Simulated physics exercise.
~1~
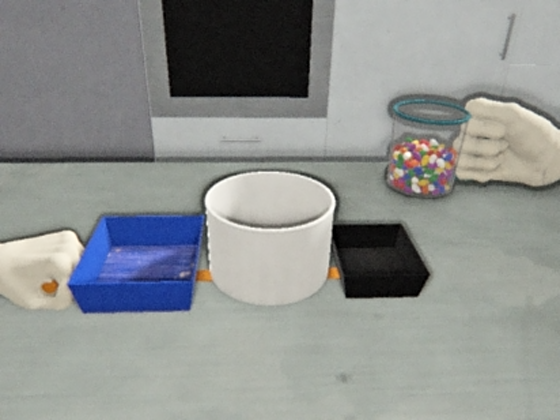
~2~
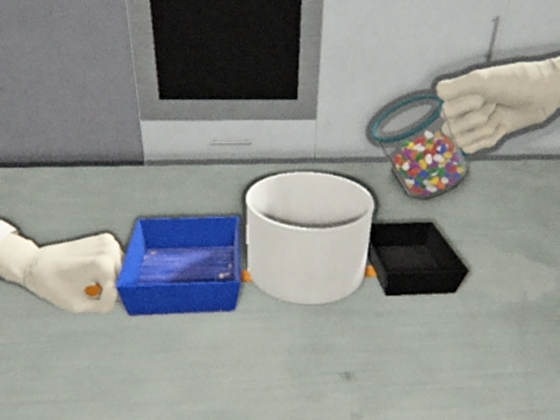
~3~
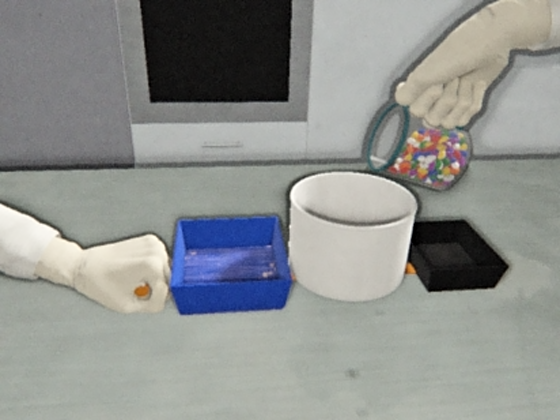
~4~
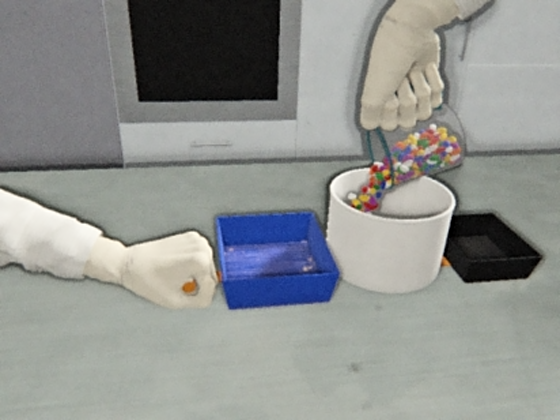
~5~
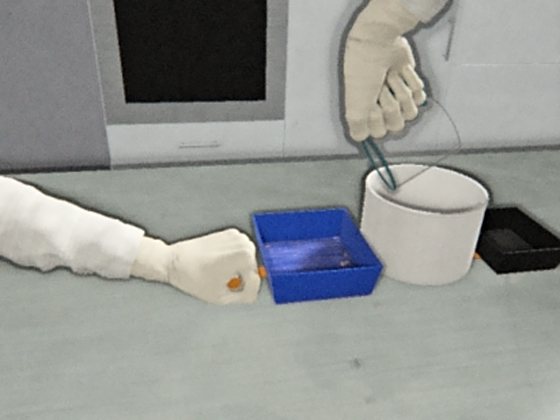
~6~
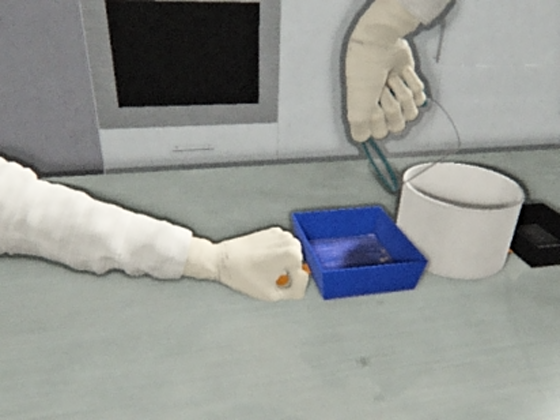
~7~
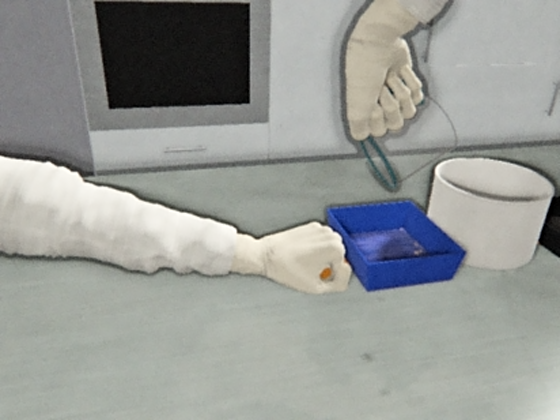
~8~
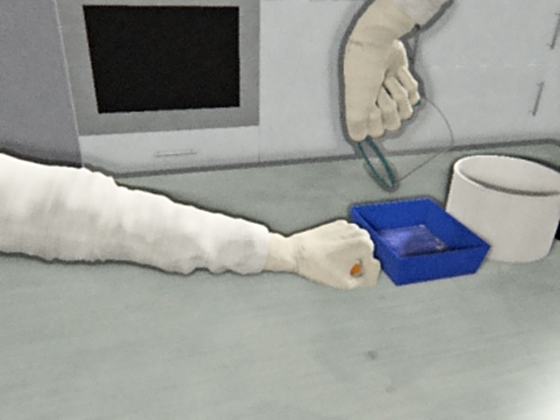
A gloved hand holds a clear cup of colourful jelly beans above a grey-green counter, seen from the front and slightly above, with a dark-windowed appliance set in pale cabinets behind. Below stand a blue tin on the left, a round white pot in the middle and a black tin on the right. Another gloved hand, at the left, moves along with the row as it slides right. The cup tips over and the beans pour into the white pot. The emptied cup stays upside down while the row slides on, the black tin leaving view at the right.
